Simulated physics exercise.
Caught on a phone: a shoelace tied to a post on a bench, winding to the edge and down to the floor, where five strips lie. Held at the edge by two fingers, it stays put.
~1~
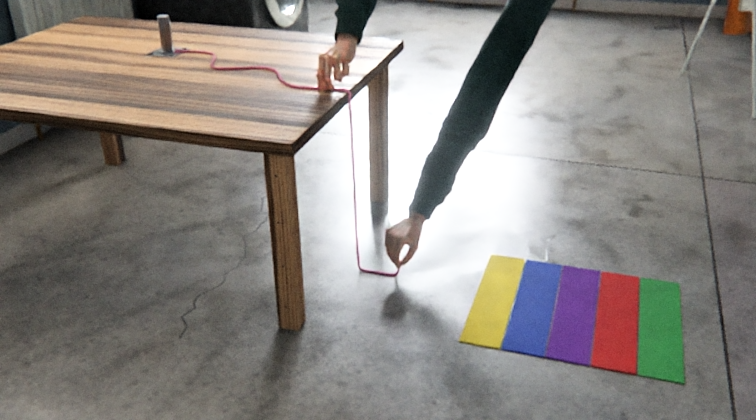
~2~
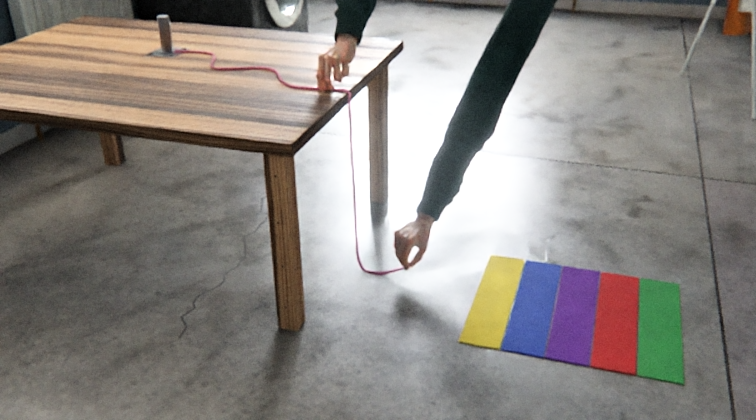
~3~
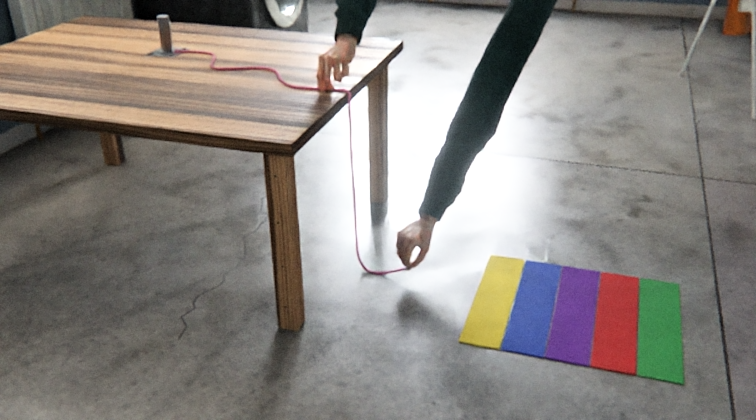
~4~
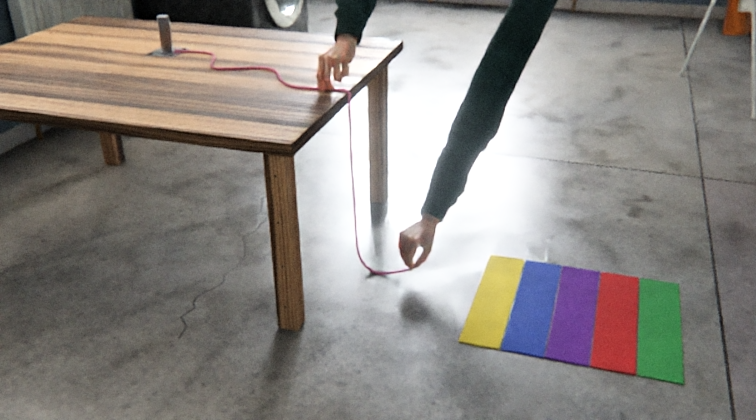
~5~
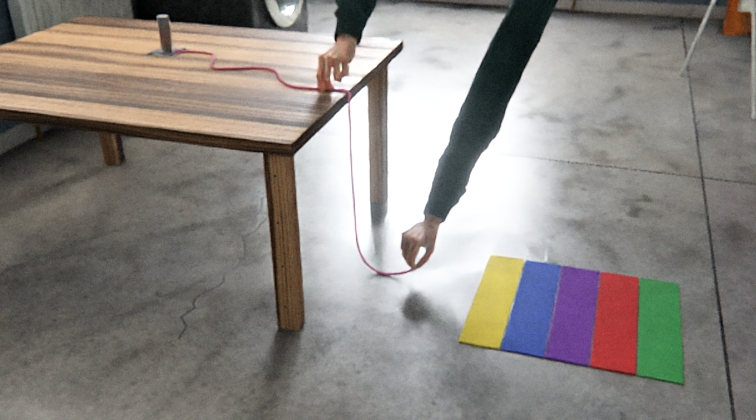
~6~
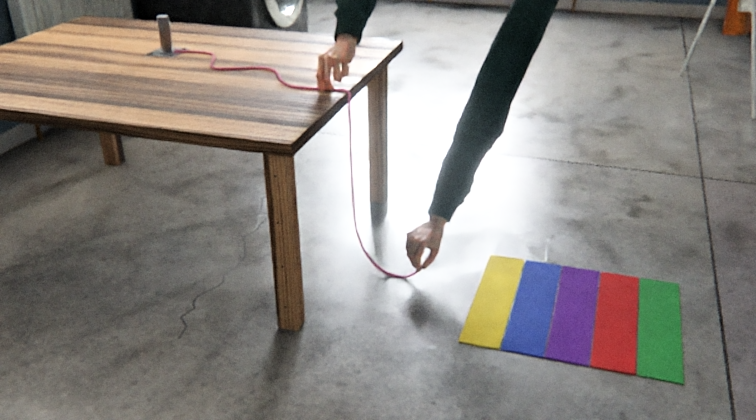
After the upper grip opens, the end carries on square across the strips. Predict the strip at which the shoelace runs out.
I would say the purple strip.
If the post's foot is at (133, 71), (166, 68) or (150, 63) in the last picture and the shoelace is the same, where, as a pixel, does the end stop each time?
In order, near (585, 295), (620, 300) and (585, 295).
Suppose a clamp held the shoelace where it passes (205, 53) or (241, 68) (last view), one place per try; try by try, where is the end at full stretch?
I'd put it around (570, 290) the first time and around (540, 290) the second.
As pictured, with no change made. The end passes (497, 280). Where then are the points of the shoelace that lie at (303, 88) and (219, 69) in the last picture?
First point (348, 89), second point (244, 67).
Soon after, end near (497, 280); over yellow.
Then, end near (546, 289); over blue.
At full stretch, end near (574, 293); over purple. It gets as far as the purple strip.
